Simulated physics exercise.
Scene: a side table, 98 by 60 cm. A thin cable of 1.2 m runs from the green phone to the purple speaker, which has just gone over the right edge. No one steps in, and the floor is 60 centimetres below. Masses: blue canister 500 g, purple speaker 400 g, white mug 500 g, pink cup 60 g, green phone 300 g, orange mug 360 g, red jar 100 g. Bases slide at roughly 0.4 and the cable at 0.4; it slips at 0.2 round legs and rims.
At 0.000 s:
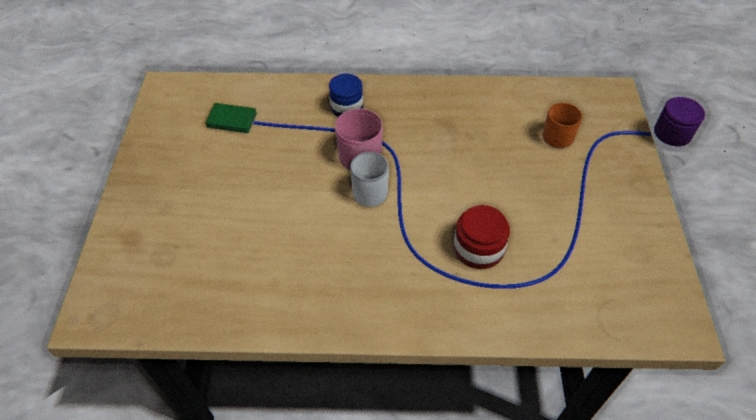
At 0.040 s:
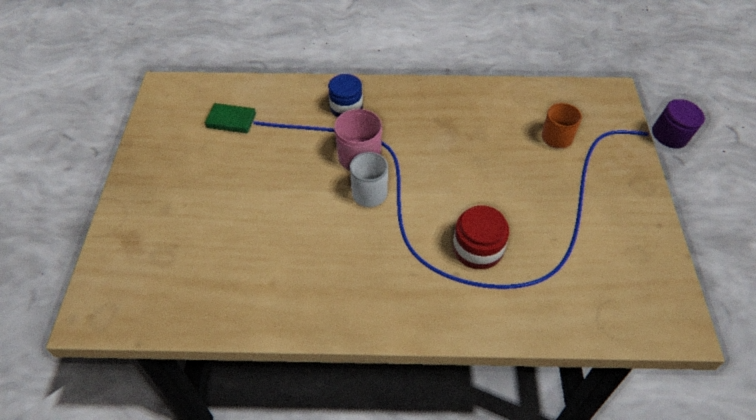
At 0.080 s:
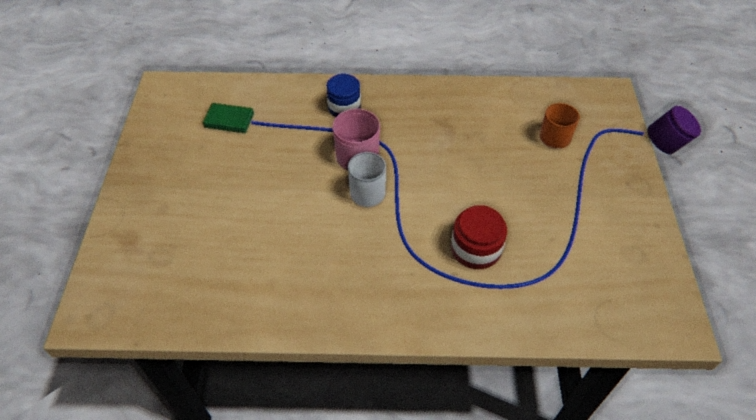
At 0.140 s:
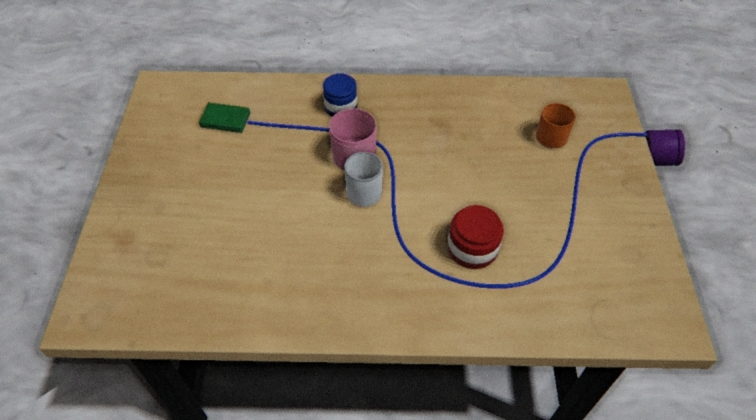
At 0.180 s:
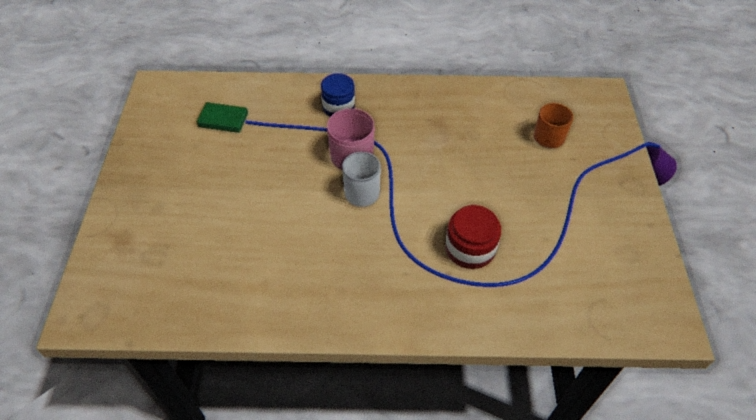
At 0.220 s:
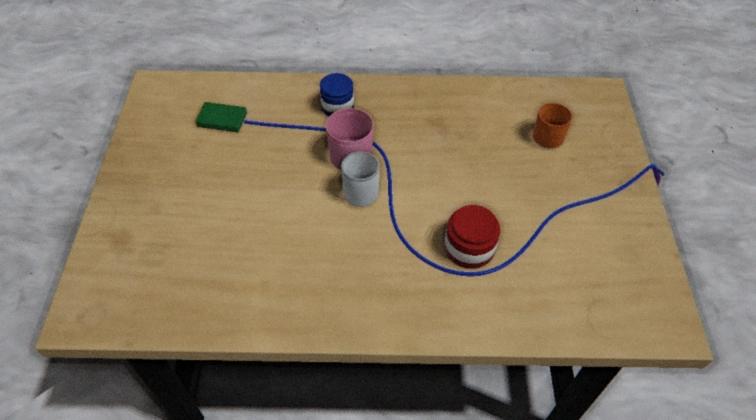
To begin with, a blue cable curves across a wooden table from a small green block, past cups and lidded containers, to a purple cylinder at the right edge. The cylinder tips and drops below the edge, then the cable is drawn rightward, its deep curve flattening near the red jar.
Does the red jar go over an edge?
Pretty sure it loses its perch.
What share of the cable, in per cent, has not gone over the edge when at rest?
About 50 per cent.
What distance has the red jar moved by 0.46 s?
Red jar 30 cm.
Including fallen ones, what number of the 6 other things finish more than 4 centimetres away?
So we're at 3.
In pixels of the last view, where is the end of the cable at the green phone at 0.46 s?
Estimated pixel: (270, 131).
After 0.5 s, the cable's tail end at (270, 131); red jar 31 cm off its start, purple speaker over the edge, pink cup 10 cm off its start.
After 0.7 s, the cable's tail end at (333, 137); red jar over the edge, purple speaker over the edge, green phone 17 cm off its start.
After 1.0 s, the cable's tail end at (333, 137); red jar over the edge, purple speaker over the edge, green phone 17 cm off its start at (309, 132).
After 1.2 s, the cable's tail end at (333, 137); red jar over the edge, purple speaker over the edge, green phone 17 cm off its start.
After 2.4 s, the cable's tail end at (333, 137); red jar over the edge, purple speaker over the edge, green phone 17 cm off its start at (309, 132), pink cup 11 cm off its start at (305, 160).
